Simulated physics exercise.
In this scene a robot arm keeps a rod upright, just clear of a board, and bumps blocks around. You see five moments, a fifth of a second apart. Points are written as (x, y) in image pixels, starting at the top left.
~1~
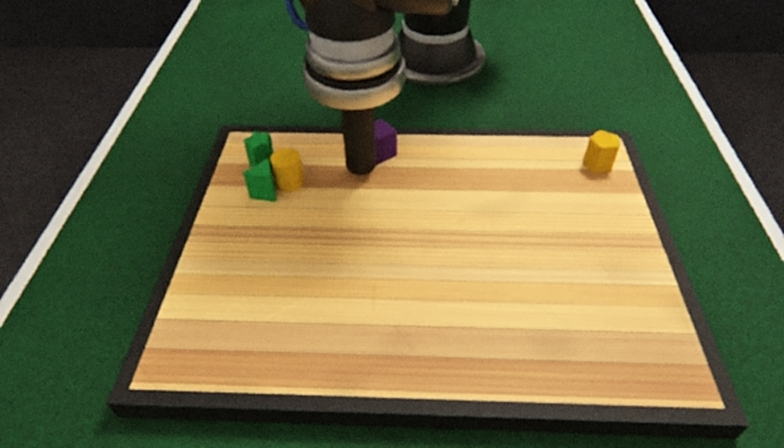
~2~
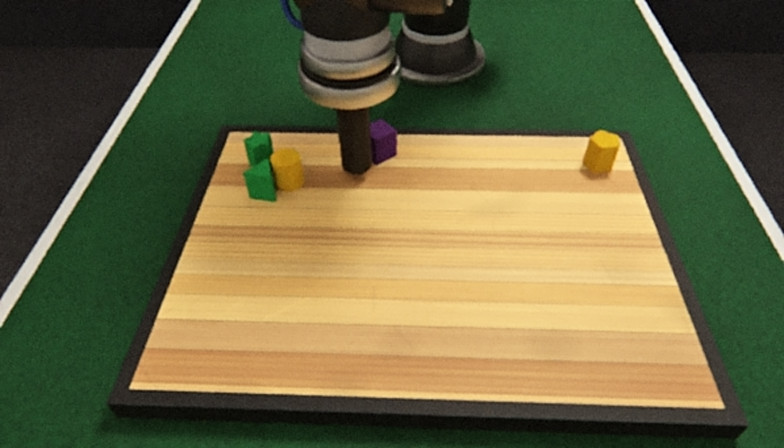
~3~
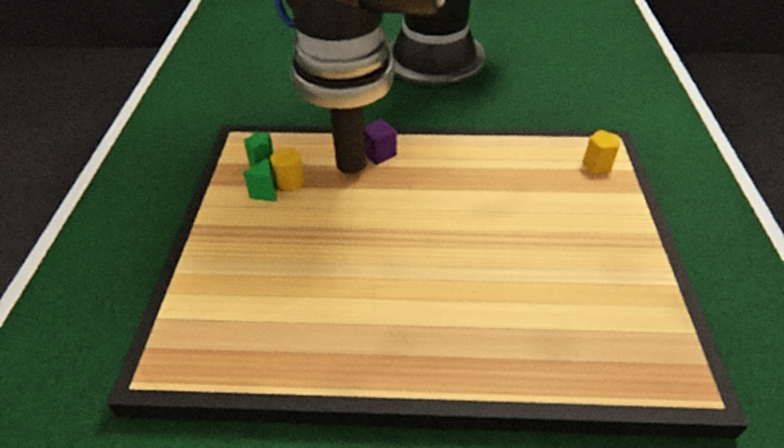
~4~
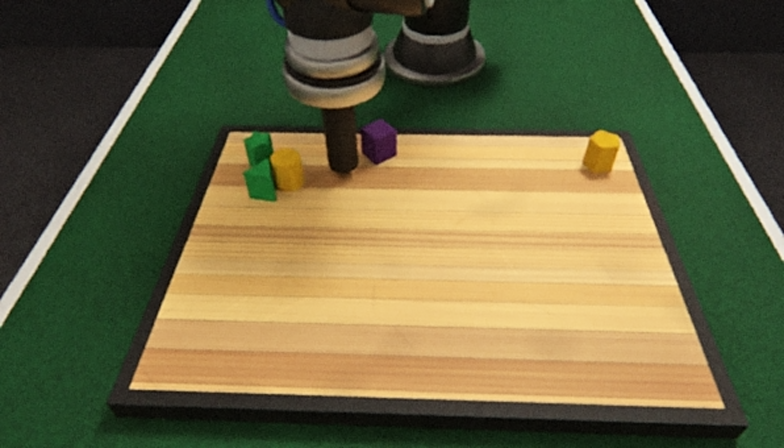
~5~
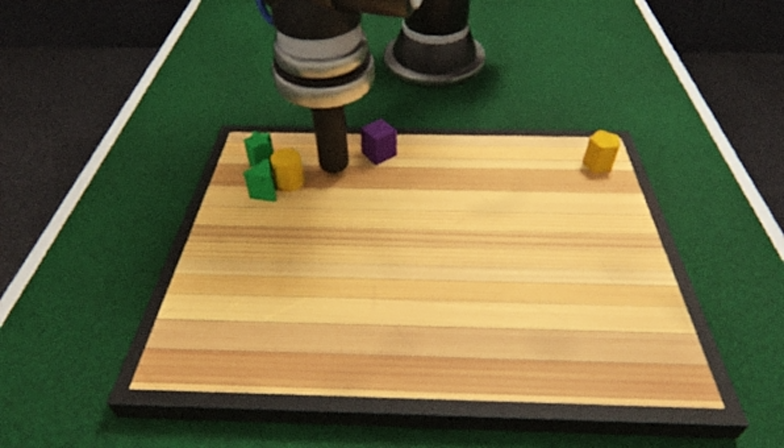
On a wooden board over green felt, a robot arm's dark rod sliding slightly left, away from a purple block, other blocks still.
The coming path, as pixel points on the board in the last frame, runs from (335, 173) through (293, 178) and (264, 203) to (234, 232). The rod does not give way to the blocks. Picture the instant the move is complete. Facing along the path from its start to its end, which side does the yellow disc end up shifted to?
Over to the right.
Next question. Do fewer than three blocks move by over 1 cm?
The answer is yes.
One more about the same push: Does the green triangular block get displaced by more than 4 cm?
I expect so.
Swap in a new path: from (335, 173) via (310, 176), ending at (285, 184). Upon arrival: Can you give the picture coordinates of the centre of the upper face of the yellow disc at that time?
The centre of its top face lies at (248, 164).
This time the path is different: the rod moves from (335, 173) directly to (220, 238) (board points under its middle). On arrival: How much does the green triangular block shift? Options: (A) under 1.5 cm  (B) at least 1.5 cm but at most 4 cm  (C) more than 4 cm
That would be B.
The first path, step by step. One third of the way, rod at (291, 170); green triangular block at (242, 176), turned 60° anticlockwise; yellow disc at (258, 161).
Two thirds of the way, rod at (262, 195); green triangular block at (217, 190), turned 75° anticlockwise; yellow disc at (228, 173).
At the end, rod at (232, 224); green star-shaped block not moved; green triangular block at (214, 190), turned 75° anticlockwise; yellow disc at (227, 173).
